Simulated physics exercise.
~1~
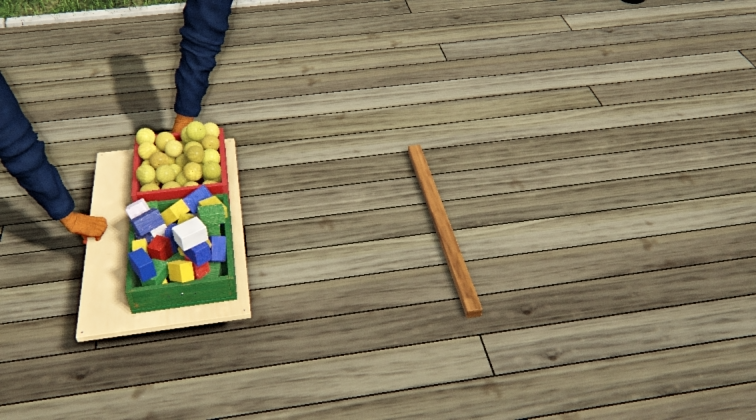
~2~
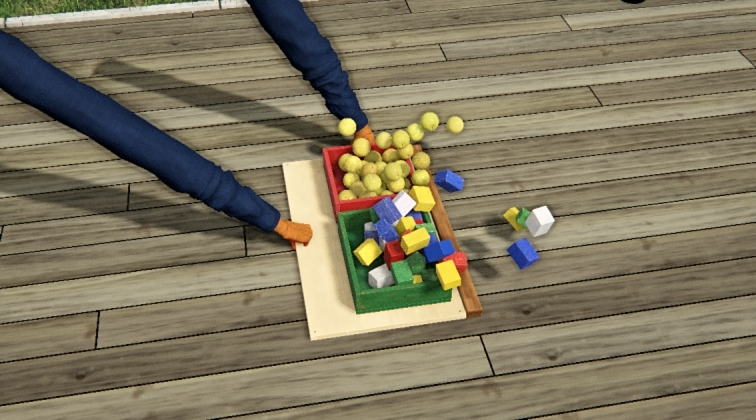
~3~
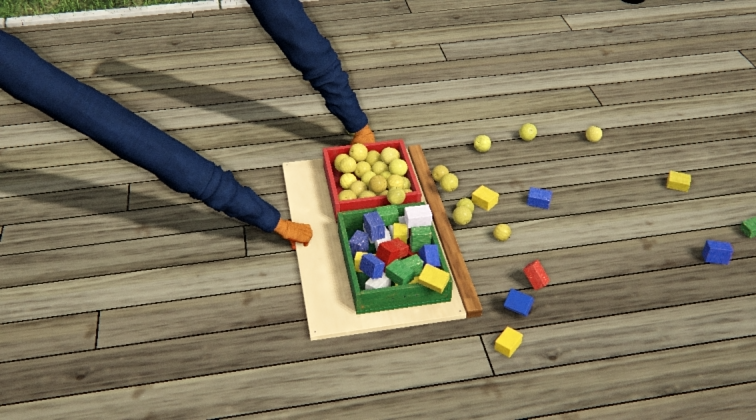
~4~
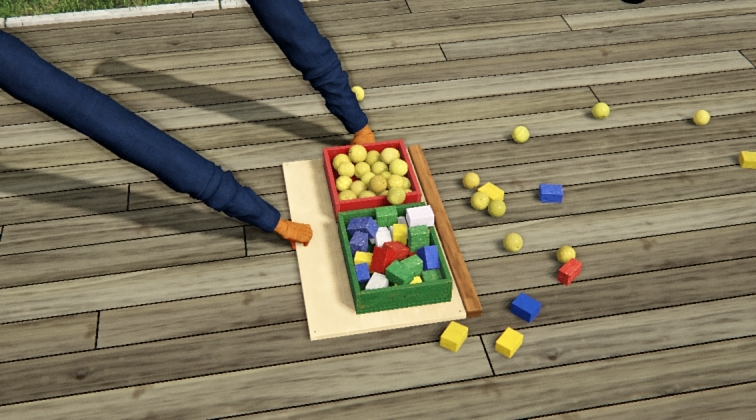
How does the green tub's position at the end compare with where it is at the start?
The green tub begins on the left side of the view, well away from the wooden strip, and ends farther right, near the middle and close beside the strip.
